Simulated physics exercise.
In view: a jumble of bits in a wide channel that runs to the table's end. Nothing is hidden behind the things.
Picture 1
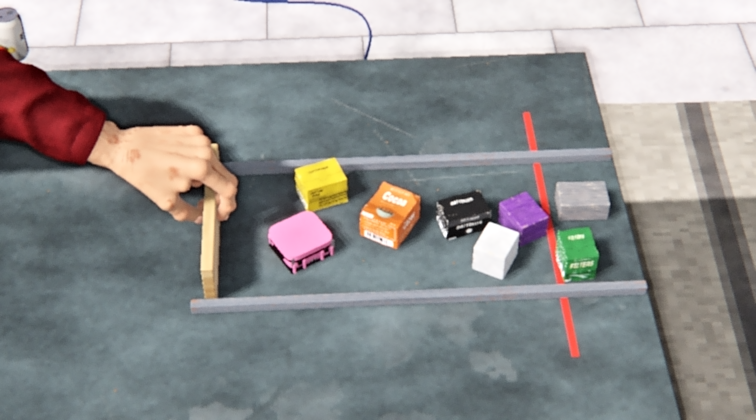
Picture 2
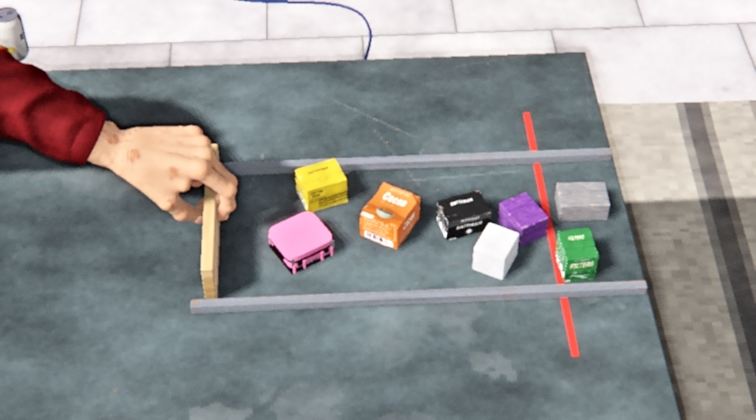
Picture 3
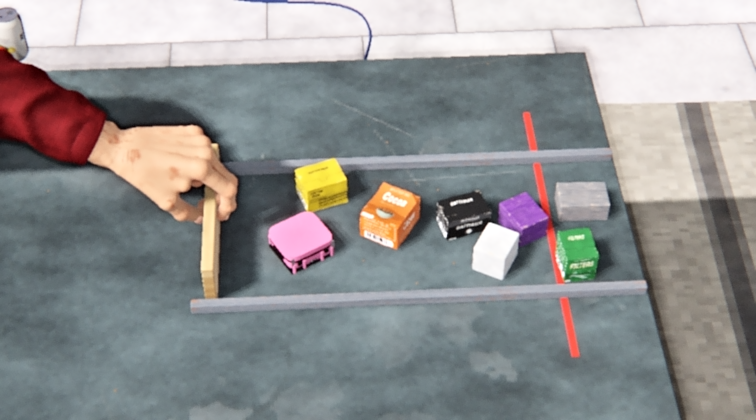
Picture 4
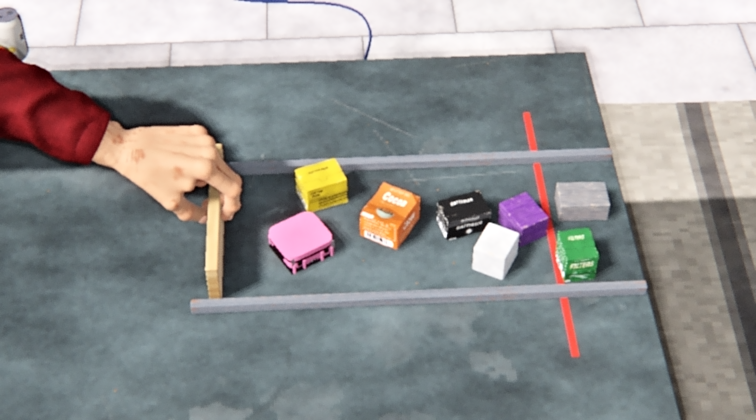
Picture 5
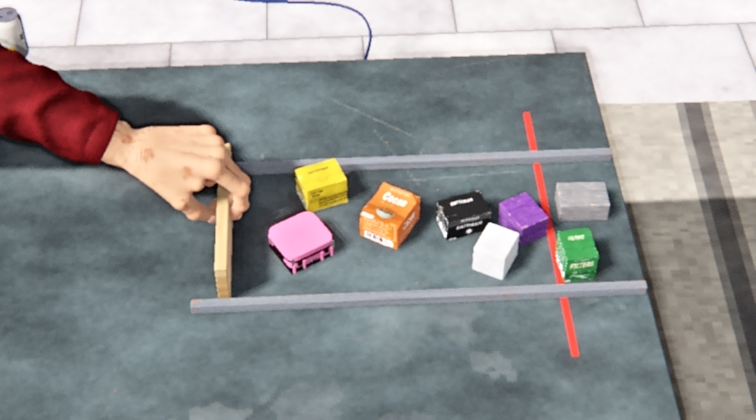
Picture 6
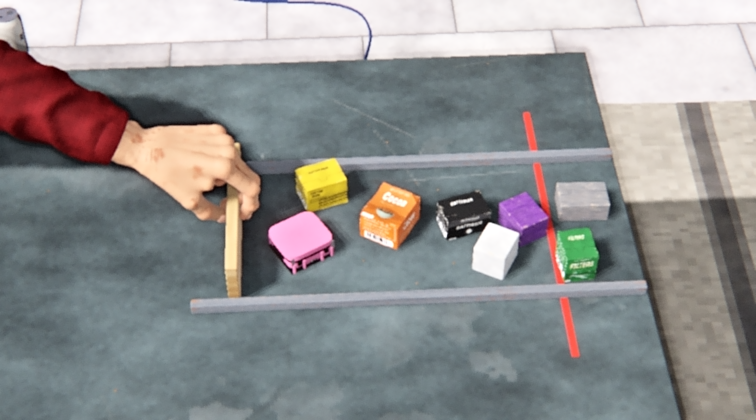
A hand in a dark red sleeve grips an upright wooden board at the left of a channel between two grey rails on a dark tabletop, seen from above. Yellow, pink, orange, black, white and purple items lie scattered rightward, with green and grey blocks near a red line. The board stays almost still, then slides slightly right, touching nothing, while the items and view remain still.
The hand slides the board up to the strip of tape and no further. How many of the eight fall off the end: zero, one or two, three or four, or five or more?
Outcome: The number that fall off is three or four.
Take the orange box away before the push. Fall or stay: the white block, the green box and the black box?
The white block remains up, the green box goes over, the black box survives.
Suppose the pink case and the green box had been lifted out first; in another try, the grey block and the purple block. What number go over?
Fallen: 2, and 2 in the other try.
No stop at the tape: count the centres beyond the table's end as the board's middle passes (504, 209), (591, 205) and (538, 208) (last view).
Past the end: 2, 6 and 4.
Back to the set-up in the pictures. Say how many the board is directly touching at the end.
It touches 2.
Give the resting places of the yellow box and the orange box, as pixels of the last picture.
About (565, 182), and the other about (617, 204).
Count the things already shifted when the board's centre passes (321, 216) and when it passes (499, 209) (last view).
By then 3, and 8.
Early on, none off yet; grey block at rest near (582, 201); green box at rest near (576, 255); purple block moving near (530, 219).
Finally, the number that fall off is three or four; lost, black box, purple block, green box and grey block.
